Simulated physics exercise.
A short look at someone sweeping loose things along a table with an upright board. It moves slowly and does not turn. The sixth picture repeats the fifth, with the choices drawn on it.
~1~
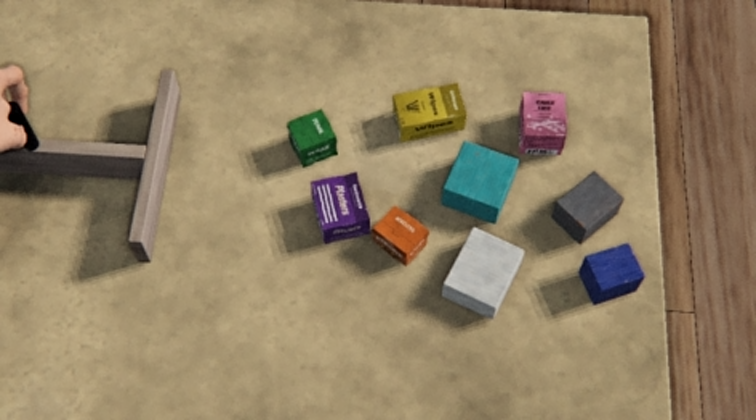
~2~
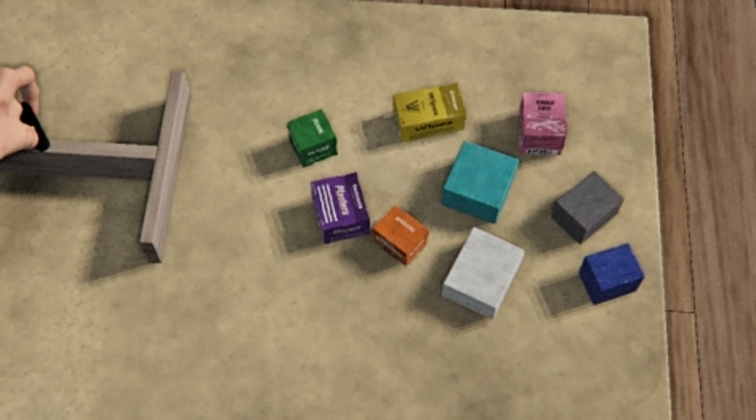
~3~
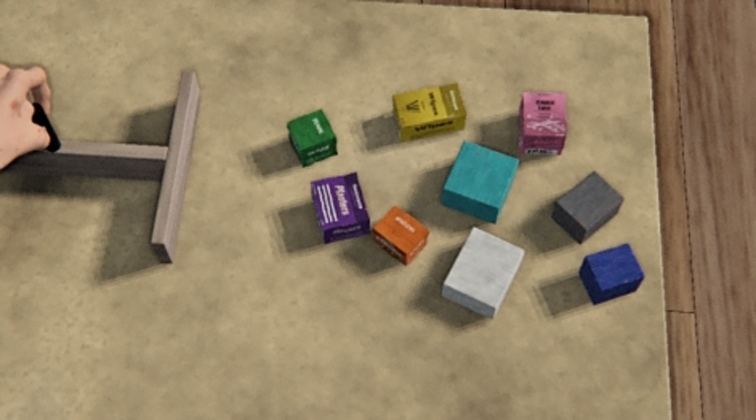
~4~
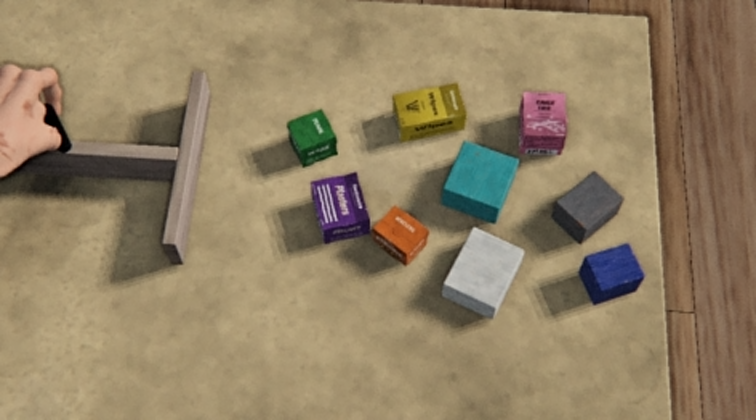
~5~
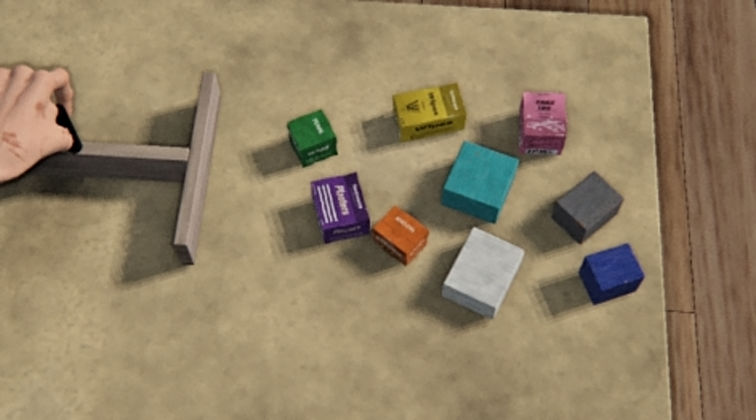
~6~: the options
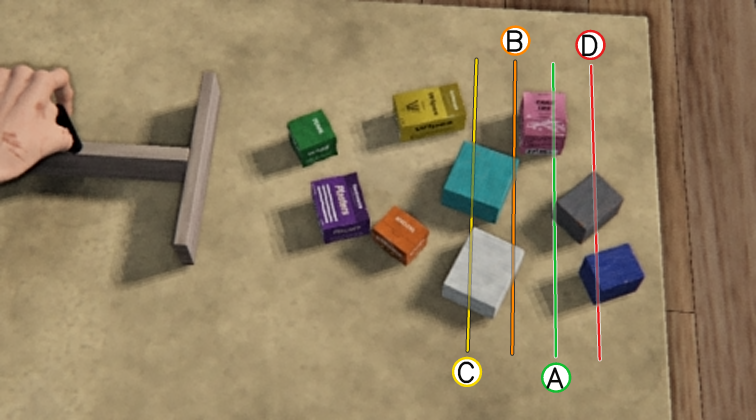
A hand slid an upright grey board slowly to the right across a tan surface, keeping it straight, while the green, purple, yellow, turquoise and other coloured boxes and blocks nearby stayed still, untouched.
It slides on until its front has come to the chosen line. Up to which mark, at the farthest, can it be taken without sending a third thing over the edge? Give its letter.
No farther than A.
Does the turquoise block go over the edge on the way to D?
Yes.
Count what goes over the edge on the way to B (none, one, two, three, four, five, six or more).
By then, none.
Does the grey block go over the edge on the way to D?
Yes.
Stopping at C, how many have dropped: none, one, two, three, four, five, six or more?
By then, none.
On the marked copy, A at (554, 200); B at (514, 197); C at (472, 195); D at (595, 202).
Following A. Soon after the start, board (324, 162); green packet (355, 149); purple box (353, 211).
Later, board (454, 170); pink box (551, 124); white block (542, 311).
In the end, board (555, 176); pink box (648, 130); grey block (637, 231); none fallen.
As for the rest, B is within the limit but short; C is within the limit but short; D drops three.
